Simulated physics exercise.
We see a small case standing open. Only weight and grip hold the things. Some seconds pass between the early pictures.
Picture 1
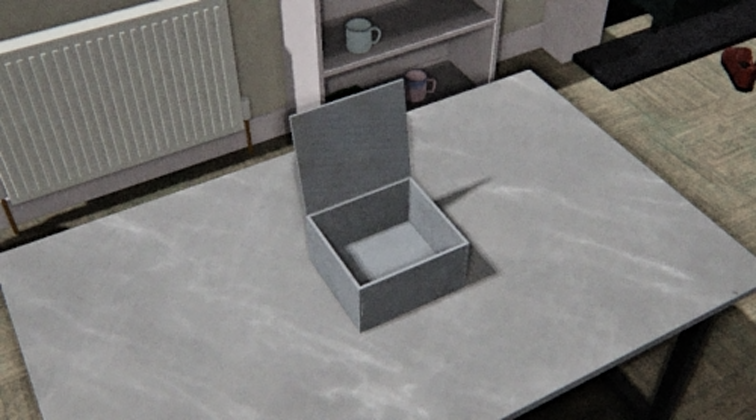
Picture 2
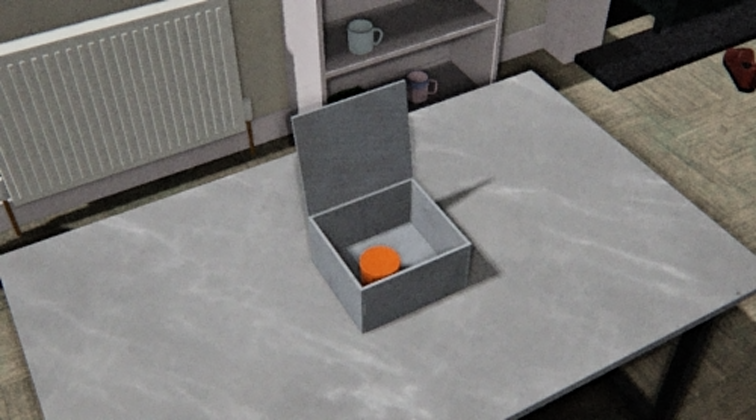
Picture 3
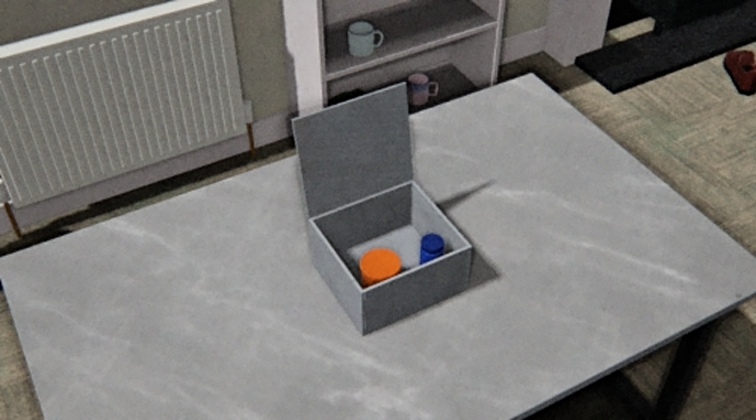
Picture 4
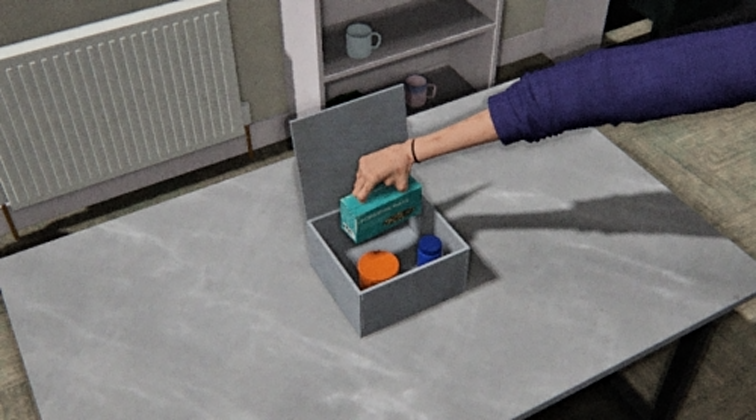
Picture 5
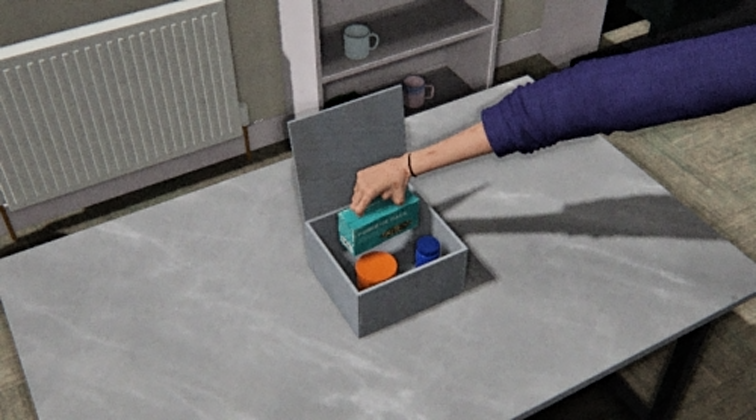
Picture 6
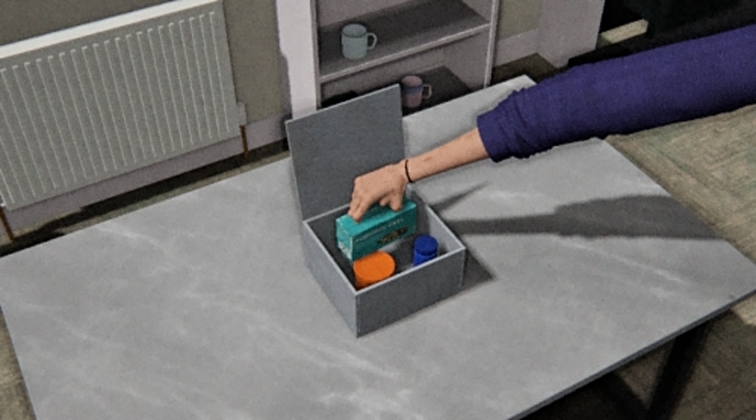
An orange tin appears in an open grey case on a table, followed by a blue container beside it; then a hand reaches in from the right and lowers a turquoise carton into the case behind them, still gripping it.
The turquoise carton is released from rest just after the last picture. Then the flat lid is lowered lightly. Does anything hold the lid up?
It sits on the rim.
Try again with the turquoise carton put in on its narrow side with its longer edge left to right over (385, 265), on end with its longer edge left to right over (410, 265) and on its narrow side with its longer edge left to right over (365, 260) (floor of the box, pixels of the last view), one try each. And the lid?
First, it closes; second, it shuts flat; third, it shuts flat.
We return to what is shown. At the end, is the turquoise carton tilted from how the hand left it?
It tips.
Then, 0.40 s on from there, turquoise carton on its side near (369, 249).
Then, 1.50 s on from there, lid 68° above the rim; turquoise carton on its side near (368, 249).
Then, 1.80 s on from there, lid 33° above the rim; turquoise carton on its side near (368, 249).
Then, 2.00 s on from there, lid 2° above the rim; turquoise carton on its side near (368, 249).
In the end, lid shut; toppled in the box, turquoise carton; the other 2 unmoved. At the end, from the last picture's camera, turquoise carton near (368, 249).
